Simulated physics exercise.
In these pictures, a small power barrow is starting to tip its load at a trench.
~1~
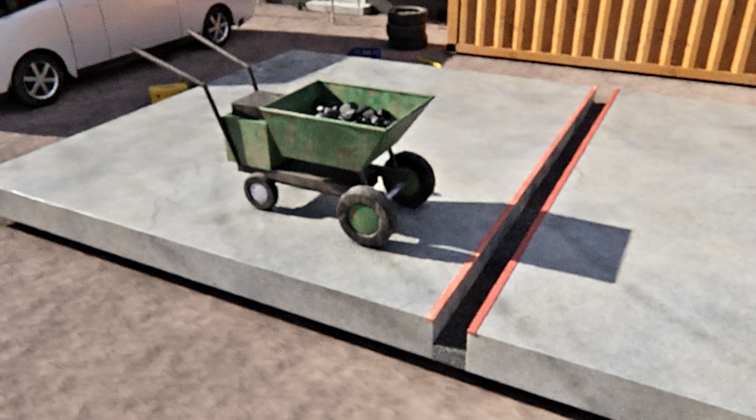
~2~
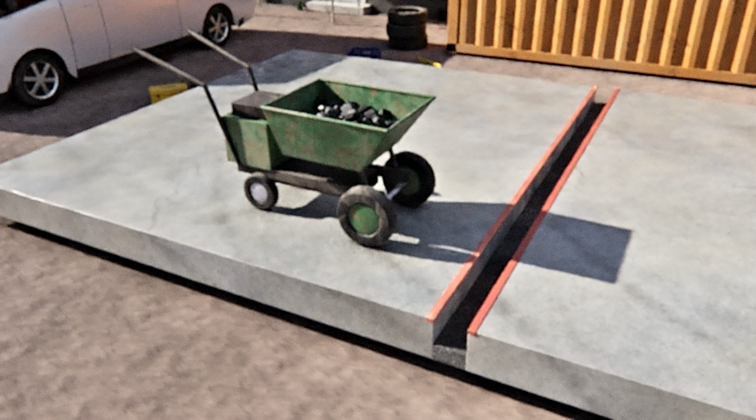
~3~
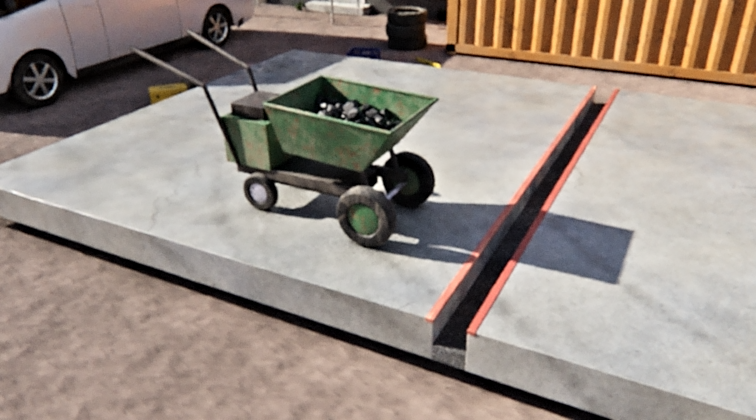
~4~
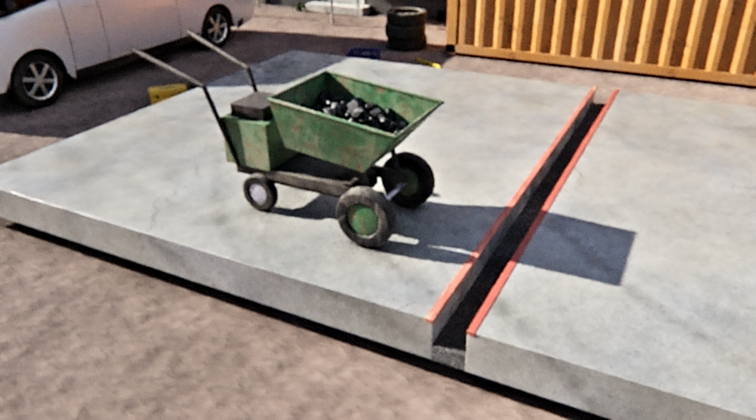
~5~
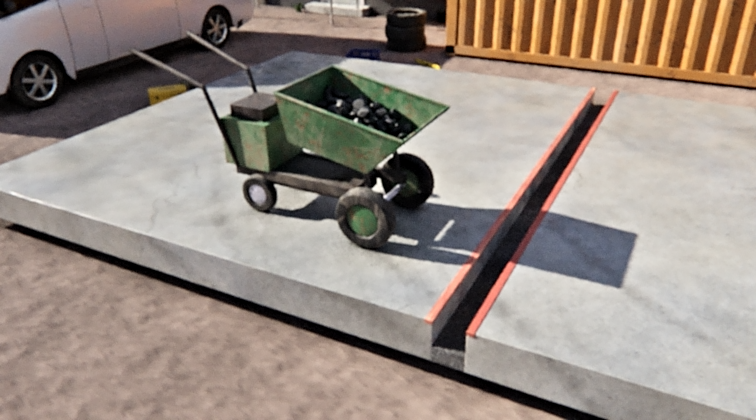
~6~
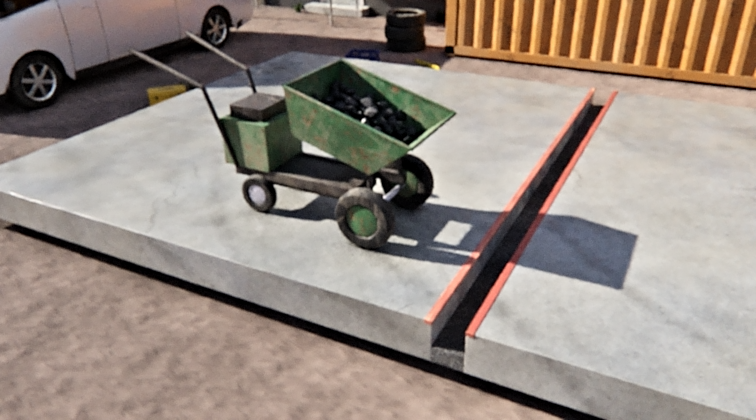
The green skip on a small wheeled barrow sat level at first, then tilted gradually forward to the right with its dark lumps inside, while the wheels stayed still beside a red-edged trench.
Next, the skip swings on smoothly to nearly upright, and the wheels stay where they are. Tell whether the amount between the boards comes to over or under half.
Beyond half.
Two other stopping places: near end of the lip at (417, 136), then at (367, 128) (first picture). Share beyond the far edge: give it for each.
First spot 60 per cent, second spot 0 per cent.
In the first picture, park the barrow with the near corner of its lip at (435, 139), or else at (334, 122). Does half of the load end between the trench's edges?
So the first stop would give short of the halfway mark, while the second would give short of the halfway mark.
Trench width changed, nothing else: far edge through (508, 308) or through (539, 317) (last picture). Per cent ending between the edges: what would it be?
First one: 90 per cent; second one: 100 per cent.
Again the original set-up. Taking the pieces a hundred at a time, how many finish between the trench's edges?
About 70 per cent.
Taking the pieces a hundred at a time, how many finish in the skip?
It is some 10 percent.
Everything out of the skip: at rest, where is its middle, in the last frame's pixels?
Centre at rest: Close to (498, 255).
Shortly afterwards, skip tipped steeply; the whole lot in the skip.
Next, skip tipped right over; the bulk in the skip; only a few short of the trench; near a quarter in or heaped over the trench; only a few beyond it.
Some moments later, skip tipped right over; a little in the skip; a little short of the trench; near two thirds in or heaped over the trench; a little beyond it.
In the end, skip tipped right over; a little in the skip; a little short of the trench; near two thirds in or heaped over the trench; a little beyond it.
